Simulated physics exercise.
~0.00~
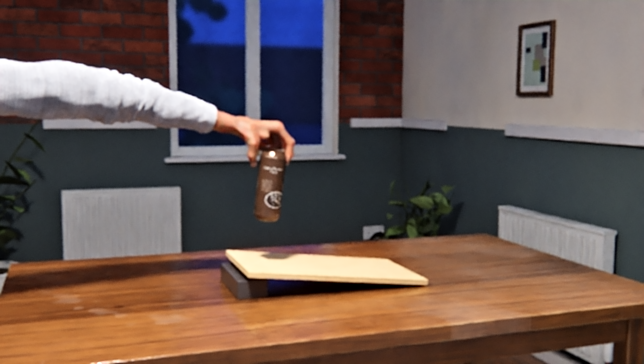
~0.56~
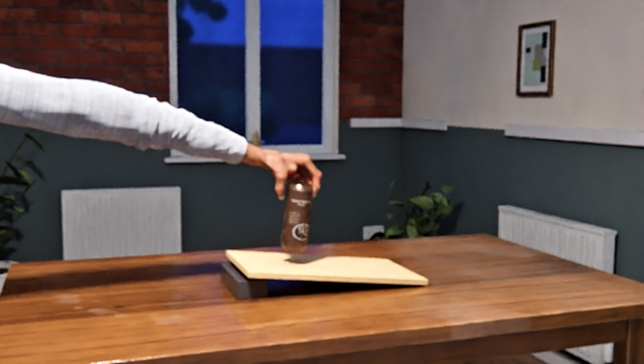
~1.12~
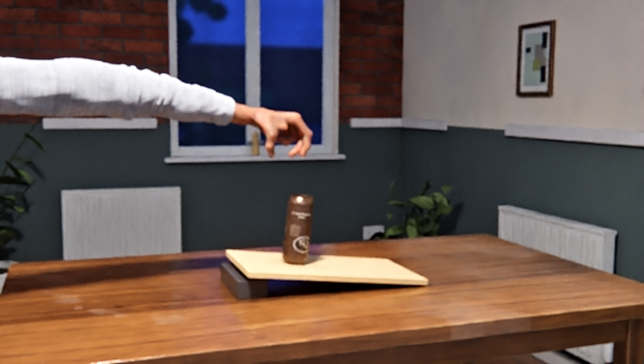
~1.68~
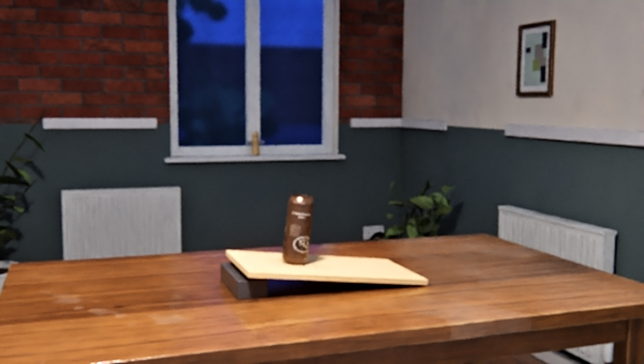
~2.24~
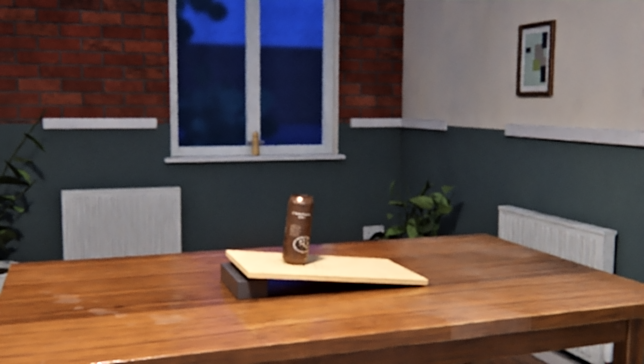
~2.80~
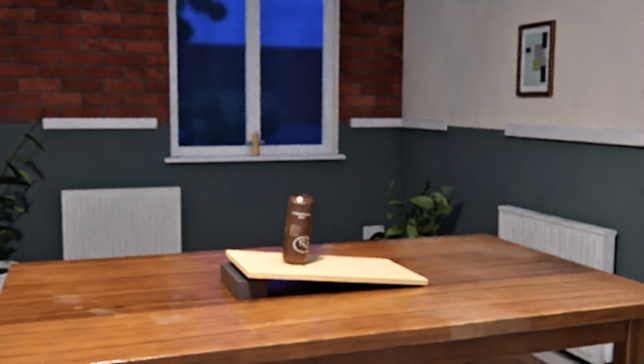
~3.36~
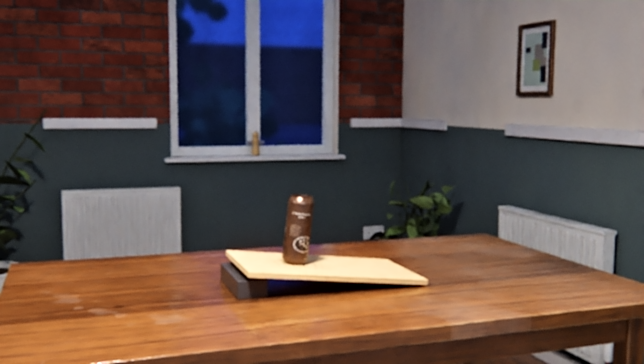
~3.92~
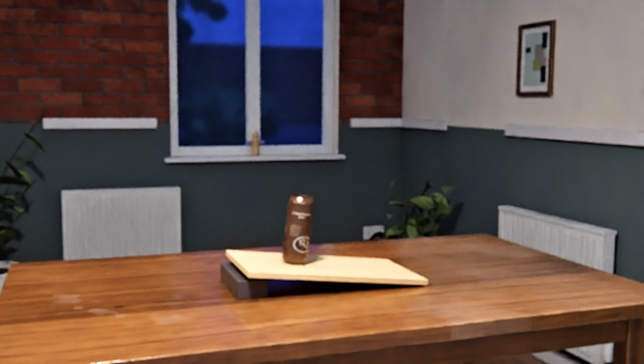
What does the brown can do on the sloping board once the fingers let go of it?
It stays where it was put, standing upright on the sloping board.
